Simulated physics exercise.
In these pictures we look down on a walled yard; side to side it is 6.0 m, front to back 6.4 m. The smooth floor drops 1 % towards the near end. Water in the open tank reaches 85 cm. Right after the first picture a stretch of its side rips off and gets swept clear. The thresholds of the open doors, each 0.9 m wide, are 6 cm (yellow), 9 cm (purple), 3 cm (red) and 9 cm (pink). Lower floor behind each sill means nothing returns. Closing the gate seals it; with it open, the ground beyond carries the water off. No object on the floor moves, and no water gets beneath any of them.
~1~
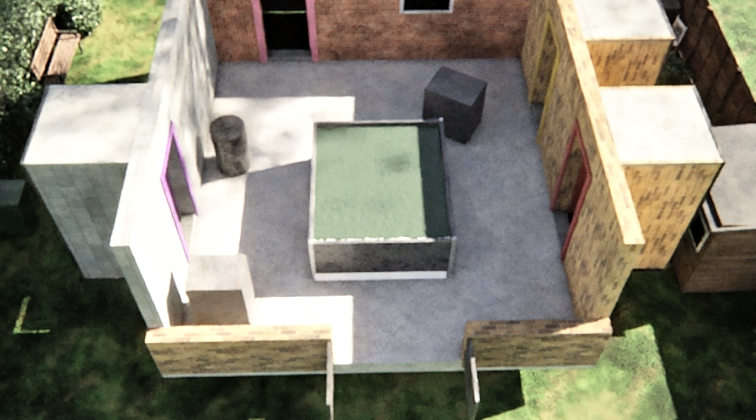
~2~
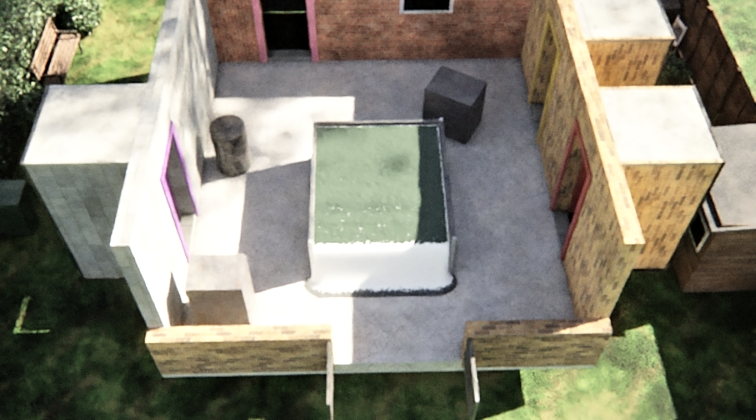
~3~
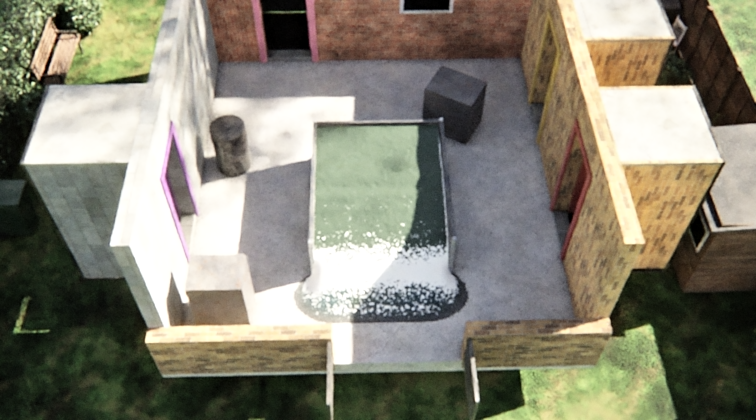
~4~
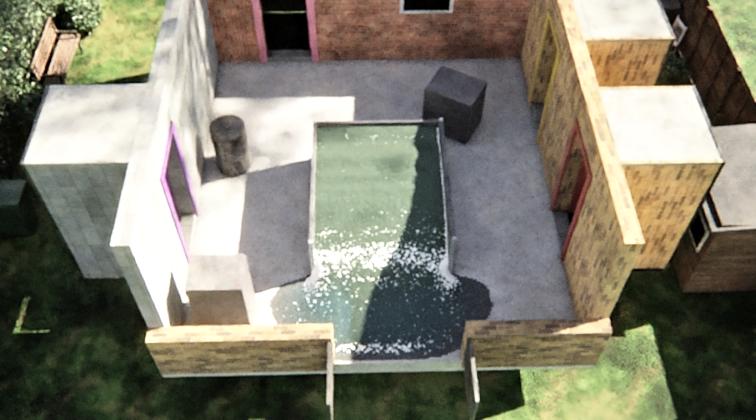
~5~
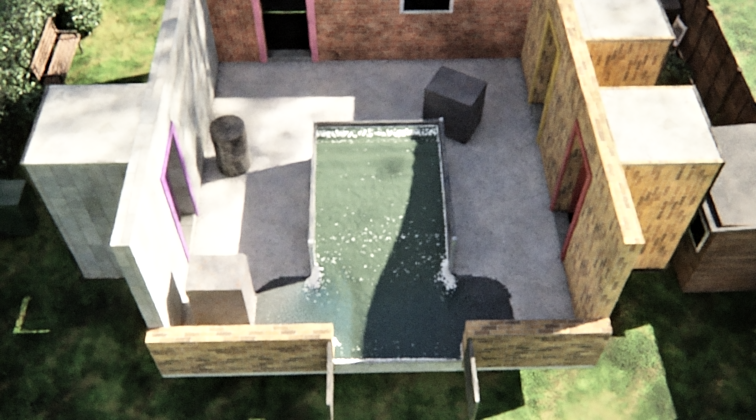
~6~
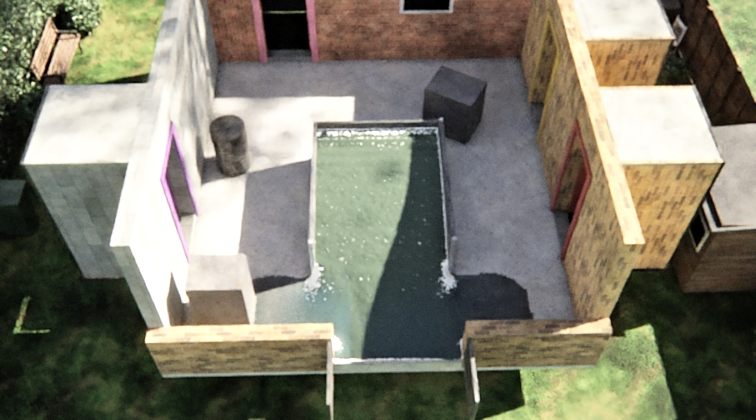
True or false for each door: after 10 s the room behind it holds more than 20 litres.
Yellow door: False; purple door: False; red door: False; pink door: False.
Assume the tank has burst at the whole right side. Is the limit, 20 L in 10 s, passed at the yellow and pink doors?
At the yellow door the limit is surpassed; at the pink door it is not exceeded.
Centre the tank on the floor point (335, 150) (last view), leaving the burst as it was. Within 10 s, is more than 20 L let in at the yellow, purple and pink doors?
Yellow: Within limit; purple: Beyond limit; pink: Within limit.
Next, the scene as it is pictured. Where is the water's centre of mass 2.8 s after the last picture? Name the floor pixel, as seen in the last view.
I'd put it close to (361, 255).
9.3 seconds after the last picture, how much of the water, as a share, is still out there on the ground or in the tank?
Some 32 in a hundred.
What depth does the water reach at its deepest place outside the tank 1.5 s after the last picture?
About 48 cm.
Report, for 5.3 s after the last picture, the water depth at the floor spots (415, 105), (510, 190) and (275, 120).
Spot by spot: Some 1, 2, then 4 cm.
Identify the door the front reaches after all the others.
The pink door.
Then, 0.7 s after the last picture water covers 20 % of the floor and is deepest (48 cm) near (323, 349); yellow door not reached, purple door not reached, red door not reached, pink door not reached.
Then, 1.5 s after the last picture water covers 30 % of the floor and is deepest (48 cm) near (178, 352); yellow door not reached, purple door 8 cm at the sill, 0 L in, red door 4 cm at the sill, 0 L in, pink door not reached.
Then, 2.8 s after the last picture water covers 60 % of the floor and is deepest (32 cm) near (178, 352); yellow door 1 cm at the sill, 0 L in, purple door 5 cm at the sill, 0 L in, red door 5 cm at the sill, 1 L in, pink door not reached.
Then, 5.3 s after the last picture water covers 90 % of the floor and is deepest (11 cm) near (190, 352); yellow door 2 cm at the sill, 0 L in, purple door 2 cm at the sill, 0 L in, red door 3 cm at the sill, 3 L in, pink door 9 cm at the sill, 0 L in.
Then, 9.3 s after the last picture water covers 100 % of the floor and is deepest (8 cm) near (247, 152); yellow door 7 cm at the sill, 0 L in, purple door 5 cm at the sill, 0 L in, red door 2 cm at the sill, 3 L in, pink door 4 cm at the sill, 1 L in.
